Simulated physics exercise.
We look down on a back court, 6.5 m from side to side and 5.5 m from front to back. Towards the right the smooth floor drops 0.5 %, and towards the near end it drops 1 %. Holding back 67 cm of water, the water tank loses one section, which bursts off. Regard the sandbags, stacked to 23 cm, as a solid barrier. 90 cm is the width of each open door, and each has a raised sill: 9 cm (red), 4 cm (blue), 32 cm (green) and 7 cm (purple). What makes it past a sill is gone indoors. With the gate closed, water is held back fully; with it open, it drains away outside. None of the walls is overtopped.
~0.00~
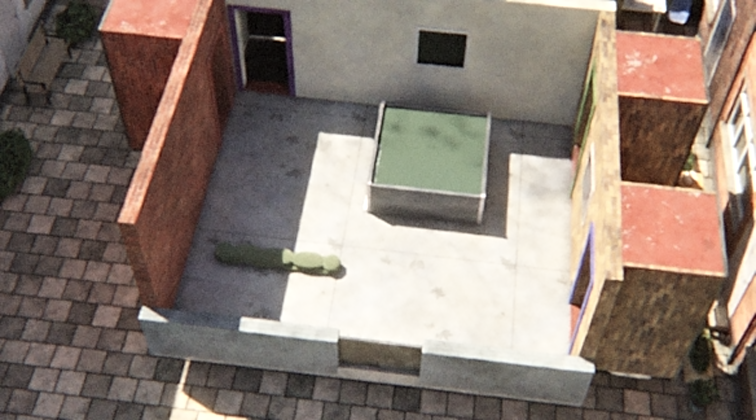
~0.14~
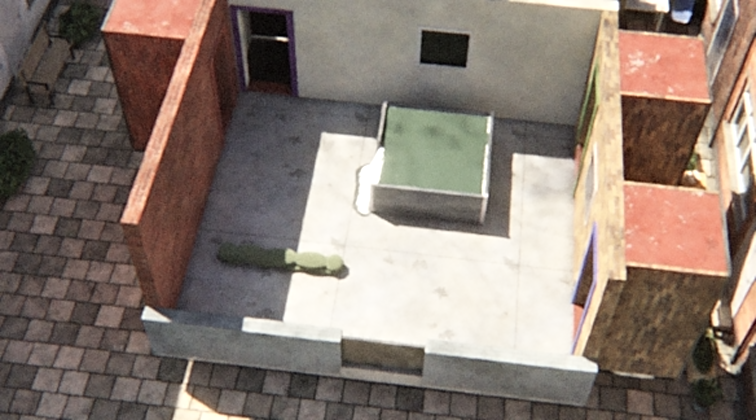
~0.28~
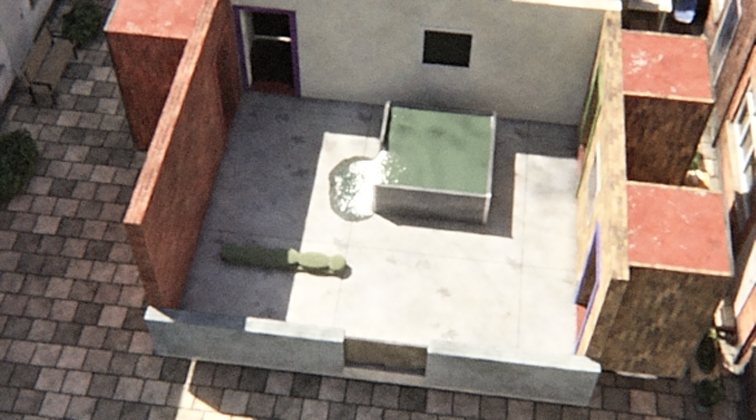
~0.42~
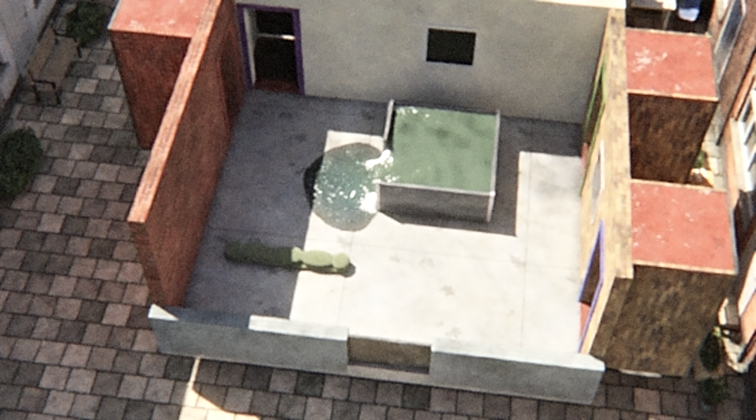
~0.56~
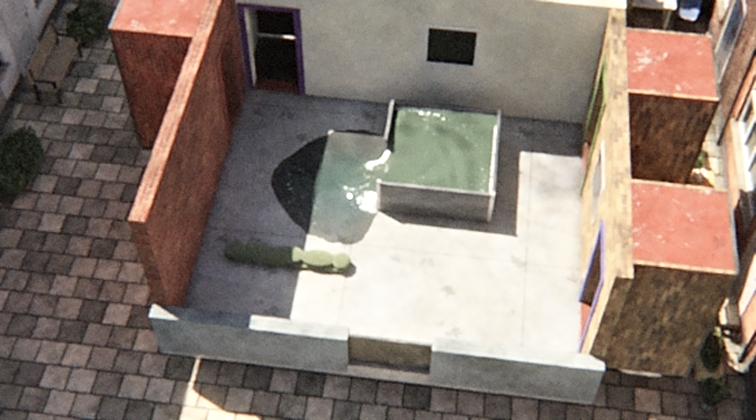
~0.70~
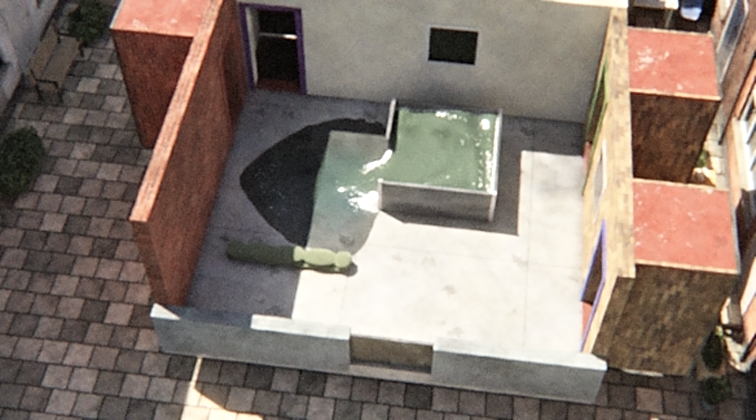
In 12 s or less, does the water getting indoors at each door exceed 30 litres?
The red door will overshoot the limit; the blue door will overshoot the limit; the green door will undershoot the limit; the purple door will overshoot the limit.
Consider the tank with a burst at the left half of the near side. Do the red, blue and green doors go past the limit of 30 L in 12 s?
So red stays lower, blue tops it, green stays lower.
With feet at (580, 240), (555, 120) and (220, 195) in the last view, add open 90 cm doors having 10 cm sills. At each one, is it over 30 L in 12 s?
The first one doesn't reach it, the second one doesn't reach it, and the third one exceeds it.
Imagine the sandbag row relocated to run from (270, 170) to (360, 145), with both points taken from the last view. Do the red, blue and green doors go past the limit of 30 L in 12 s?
Then the red door is fine, the blue door is too much, and the green door is fine.
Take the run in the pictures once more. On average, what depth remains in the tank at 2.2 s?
37 cm.
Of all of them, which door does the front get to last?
That would be the green door, last of all.
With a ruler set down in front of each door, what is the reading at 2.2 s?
In cm: Red 21, blue 0, green 0, purple 10.
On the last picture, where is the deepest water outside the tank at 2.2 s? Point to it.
It's at about (216, 200) in the last picture.
After 1.4 s water covers 25 % of the floor and is deepest (35 cm) near (371, 193); red door 16 cm at the sill, 2 L in, blue door not reached, green door not reached, purple door not reached.
After 2.2 s water covers 35 % of the floor and is deepest (36 cm) near (216, 200); red door 21 cm at the sill, 30 L in, blue door not reached, green door not reached, purple door 10 cm at the sill, 1 L in.
After 3.5 s water covers 40 % of the floor and is deepest (22 cm) near (181, 320); red door 16 cm at the sill, 77 L in, blue door not reached, green door not reached, purple door 15 cm at the sill, 46 L in.
After 7.0 s water covers 90 % of the floor and is deepest (16 cm) near (297, 251); red door 11 cm at the sill, 123 L in, blue door 8 cm at the sill, 2 L in, green door 2 cm at the sill, 0 L in, purple door 12 cm at the sill, 167 L in.
After 12.0 s water covers 95 % of the floor and is deepest (10 cm) near (570, 377); red door 6 cm at the sill, 128 L in, blue door 9 cm at the sill, 67 L in, green door 5 cm at the sill, 0 L in, purple door 5 cm at the sill, 185 L in.
